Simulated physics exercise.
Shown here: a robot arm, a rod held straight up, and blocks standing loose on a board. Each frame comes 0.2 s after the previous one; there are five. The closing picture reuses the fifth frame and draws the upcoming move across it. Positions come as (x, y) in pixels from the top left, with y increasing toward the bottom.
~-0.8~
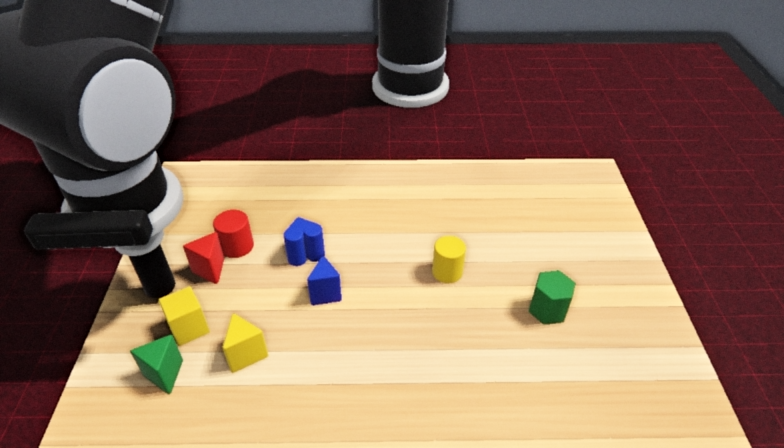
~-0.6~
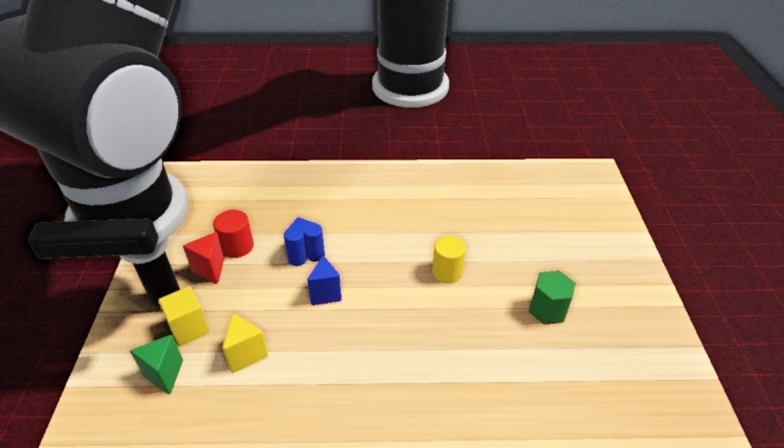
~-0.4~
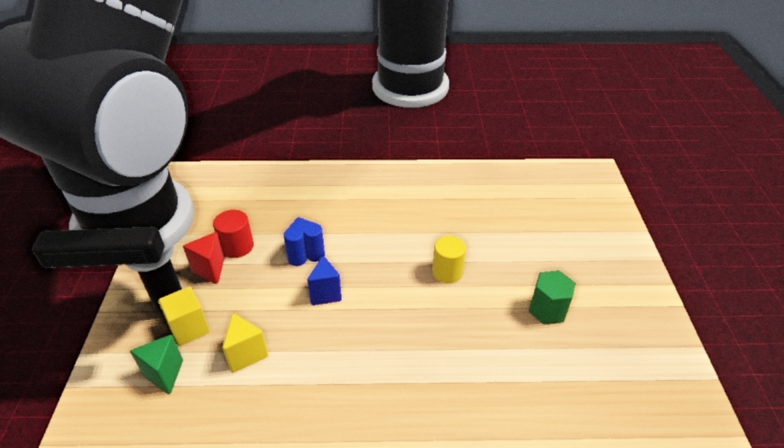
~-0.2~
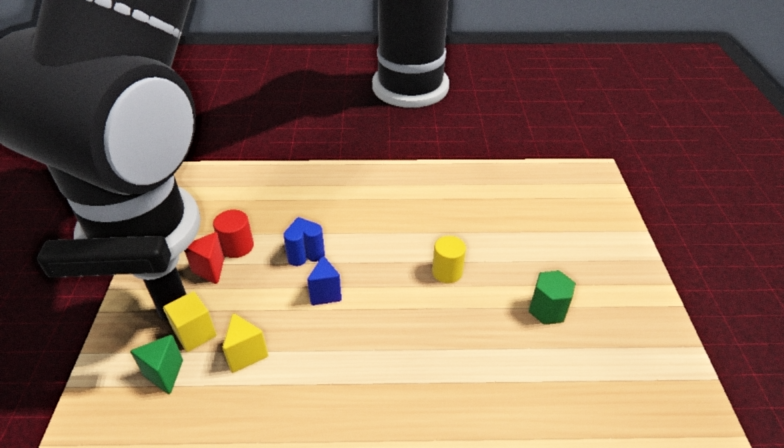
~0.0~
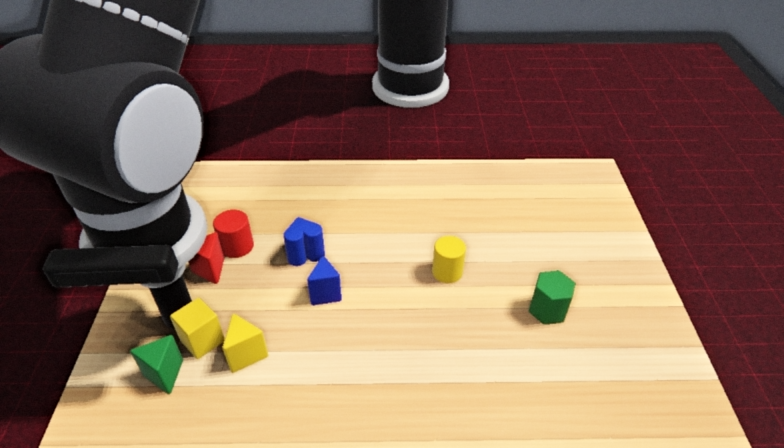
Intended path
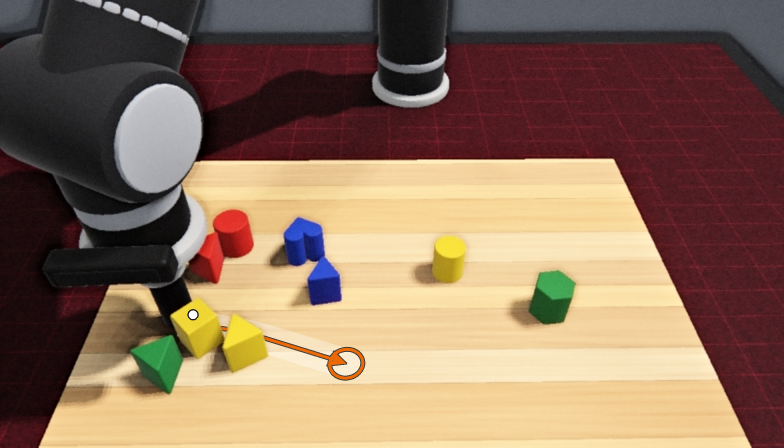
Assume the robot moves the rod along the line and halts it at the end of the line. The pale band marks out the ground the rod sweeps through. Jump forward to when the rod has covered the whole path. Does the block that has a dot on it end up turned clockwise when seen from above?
That would be a yes.
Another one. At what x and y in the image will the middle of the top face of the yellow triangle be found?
So, by the moment the path ends, you'll find the top centre of the yellow triangle at (268, 346).
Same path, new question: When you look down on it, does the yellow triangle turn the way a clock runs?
I expect so.
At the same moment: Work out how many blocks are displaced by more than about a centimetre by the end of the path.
I'm going with two.
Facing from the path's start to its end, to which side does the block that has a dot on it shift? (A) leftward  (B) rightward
B (rightward)
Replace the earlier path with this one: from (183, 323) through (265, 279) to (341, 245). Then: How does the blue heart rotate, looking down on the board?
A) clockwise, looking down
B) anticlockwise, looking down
B
Drawn move, from (183, 323) by way of (238, 331) and (291, 346) to (346, 363); the dot is on the yellow square block.
The first path, step by step. One third of the way, rod at (237, 325); yellow square block at (218, 334), turned 45° clockwise; yellow triangle at (249, 333).
Two thirds of the way, rod at (290, 340); yellow square block at (219, 336), turned 55° clockwise; yellow triangle at (267, 345), turned 95° clockwise.
At the end, rod at (346, 357); green triangle still; yellow square block at (219, 336), turned 55° clockwise; yellow triangle at (268, 346), turned 100° clockwise.
